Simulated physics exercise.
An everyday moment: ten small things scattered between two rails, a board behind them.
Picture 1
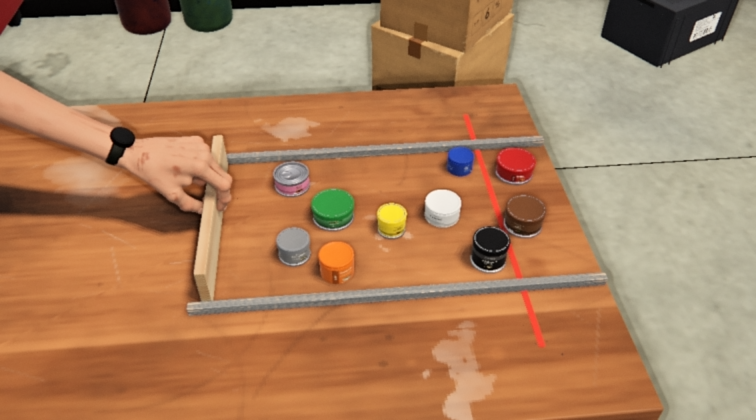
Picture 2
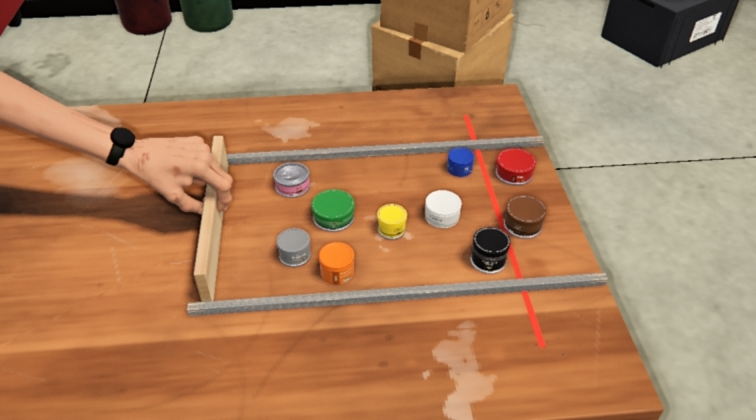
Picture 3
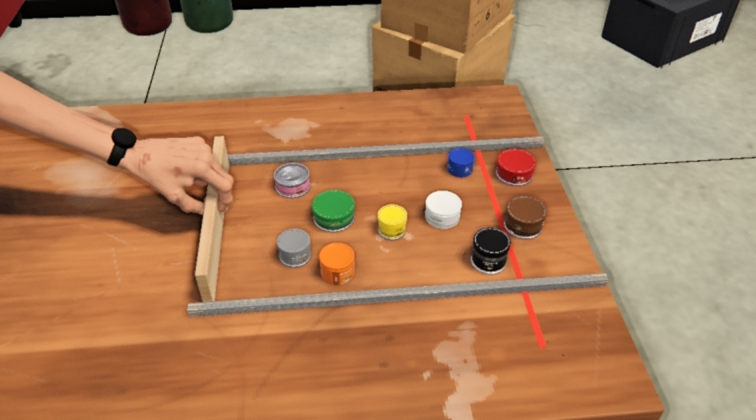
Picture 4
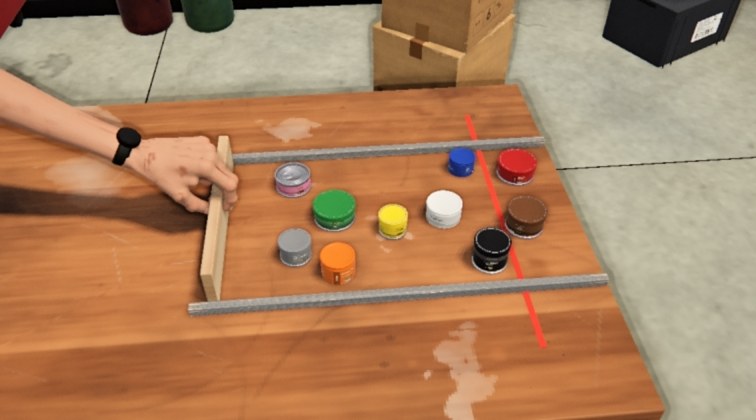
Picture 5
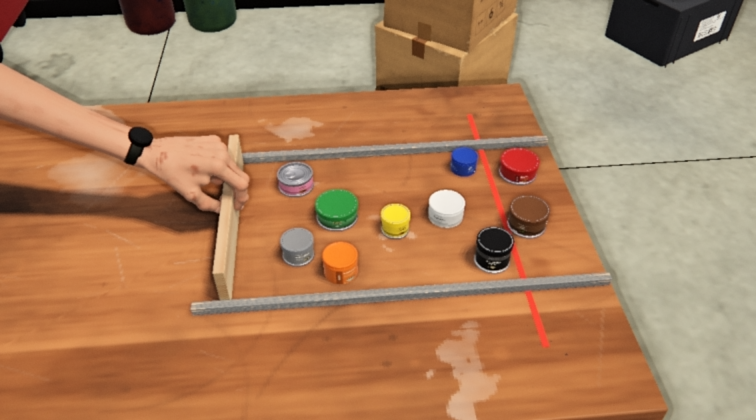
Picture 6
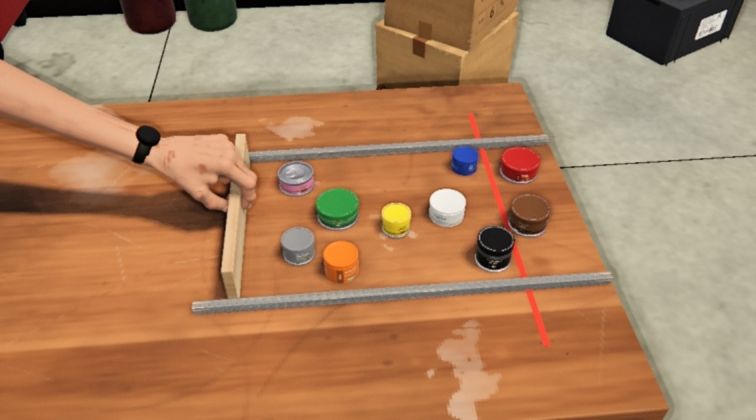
A wooden board, held by a hand wearing a black watch, slid slightly right between two rails on a table, toward scattered colourful little pots that stayed in place near a red line.
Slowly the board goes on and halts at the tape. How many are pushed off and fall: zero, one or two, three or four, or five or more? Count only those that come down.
Here the number that fall off is zero.
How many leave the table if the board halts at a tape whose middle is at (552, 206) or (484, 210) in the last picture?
Down on the floor: 4 and 0.
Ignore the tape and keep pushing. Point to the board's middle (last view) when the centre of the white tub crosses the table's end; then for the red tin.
At (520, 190) for the white tub; at (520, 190) for the red tin.
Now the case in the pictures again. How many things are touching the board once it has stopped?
The number is 5.
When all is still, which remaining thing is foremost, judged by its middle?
That is the brown pot.
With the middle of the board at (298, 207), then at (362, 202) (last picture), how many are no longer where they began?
First 2, then 5.
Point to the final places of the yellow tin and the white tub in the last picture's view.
The yellow tin at (521, 215), the white tub at (557, 199).
Soon after, none off yet; red tin at rest near (520, 165); brown pot at rest near (529, 216); black tin at rest near (495, 249).
At rest, the number that fall off is zero.
